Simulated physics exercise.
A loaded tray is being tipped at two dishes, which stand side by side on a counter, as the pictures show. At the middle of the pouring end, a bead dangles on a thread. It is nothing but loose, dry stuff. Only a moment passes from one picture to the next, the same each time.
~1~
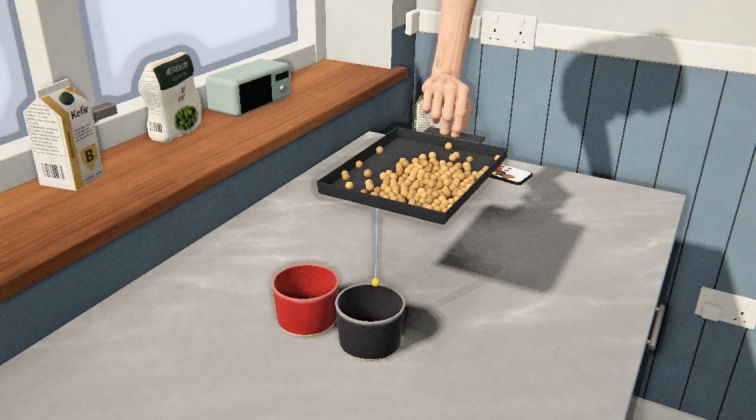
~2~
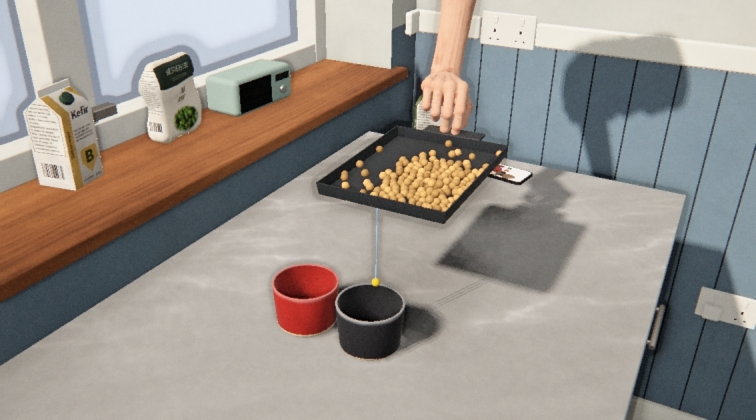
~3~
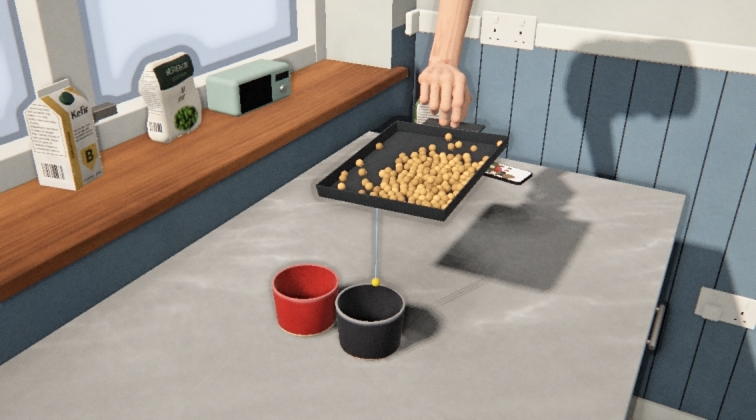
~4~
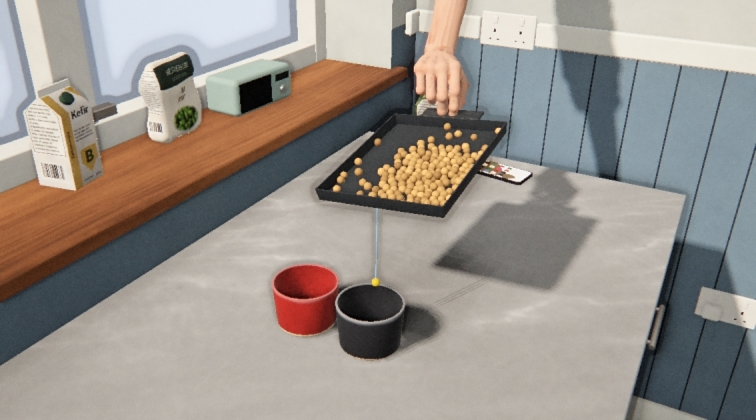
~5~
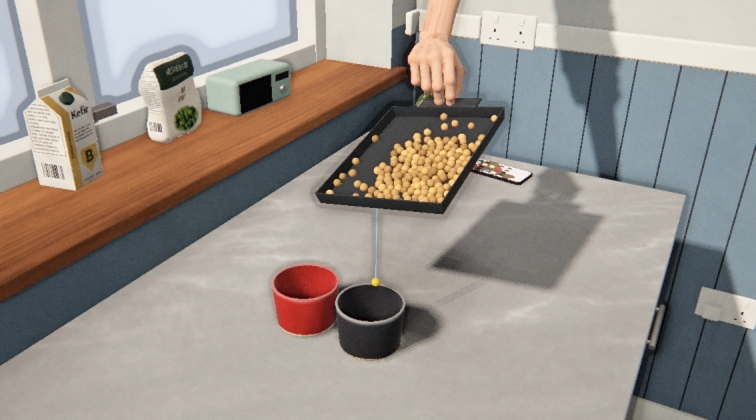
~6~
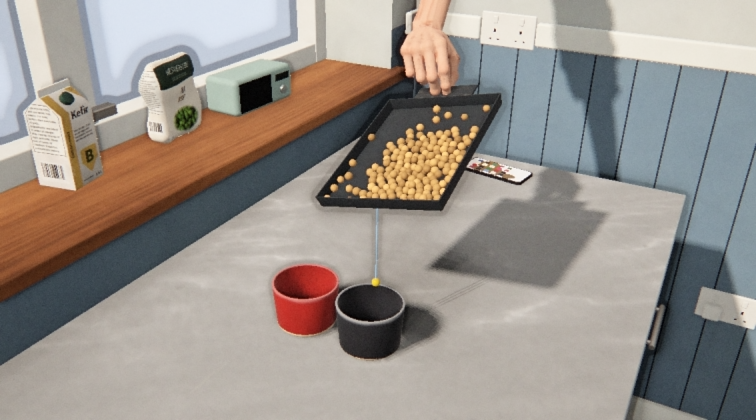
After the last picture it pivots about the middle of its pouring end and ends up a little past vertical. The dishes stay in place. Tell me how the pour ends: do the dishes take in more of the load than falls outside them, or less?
They take in more than falls outside.
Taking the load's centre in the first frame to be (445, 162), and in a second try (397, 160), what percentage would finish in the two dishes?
Close to 70 in a hundred, then close to 70 in a hundred.
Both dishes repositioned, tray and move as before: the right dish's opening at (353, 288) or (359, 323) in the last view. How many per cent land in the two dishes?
You'd get 60 in a hundred the first time and 10 in a hundred the second.
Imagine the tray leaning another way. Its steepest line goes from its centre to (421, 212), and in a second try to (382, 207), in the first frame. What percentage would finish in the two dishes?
Close to 10 percent first and close to 20 percent second.
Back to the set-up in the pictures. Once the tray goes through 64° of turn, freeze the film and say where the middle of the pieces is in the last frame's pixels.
Somewhere near pixel (353, 180).
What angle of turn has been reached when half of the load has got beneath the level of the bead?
It is at around 95 degrees by then.
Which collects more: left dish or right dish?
Observation: The greater share ends in the dish at the left.
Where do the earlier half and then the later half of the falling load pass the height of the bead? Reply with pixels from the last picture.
I'd say around (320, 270) at first, then around (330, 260).
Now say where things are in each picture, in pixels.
Corners of the pouring end at (319, 181) and (444, 212), level; middle of the load at (425, 184), round wooden beads; left dish at (288, 314); right dish at (354, 337); bead on its thread at (376, 282), in the first picture.
Corners of the pouring end at (319, 182) and (444, 211), level; middle of the load at (425, 182), in the second picture.
Corners of the pouring end at (318, 185) and (443, 209), tipped barely, lowest at the left corner; middle of the load at (425, 179), a stray few on the move, in the third picture.
Corners of the pouring end at (317, 188) and (442, 206), tipped a little, lowest at the left corner; middle of the load at (424, 174), a small part on the move, in the fourth picture.
Corners of the pouring end at (317, 192) and (440, 203), tipped clearly, lowest at the left corner; middle of the load at (420, 170), about a quarter on the move, in the fifth picture.
Corners of the pouring end at (317, 196) and (438, 200), tipped clearly, lowest at the left corner; middle of the load at (414, 167), nearly all on the move; left dish at (288, 314); right dish at (354, 337), in the sixth picture.
Soon after the last picture, tray tipped steeply; nearly all on the tray; a stray few in the right dish; a stray few in the left dish; a small part in the air.
A little later, tray tipped past a quarter turn; a small part on the tray; a stray few in the right dish; about two thirds in the left dish; a small part outside both; a small part in the air.
Later still, tray tipped past a quarter turn; a stray few in the right dish; most in the left dish; about a quarter outside both; a stray few in the air.
By the end, tray tipped past a quarter turn; a stray few in the right dish; most in the left dish; about a quarter outside both.
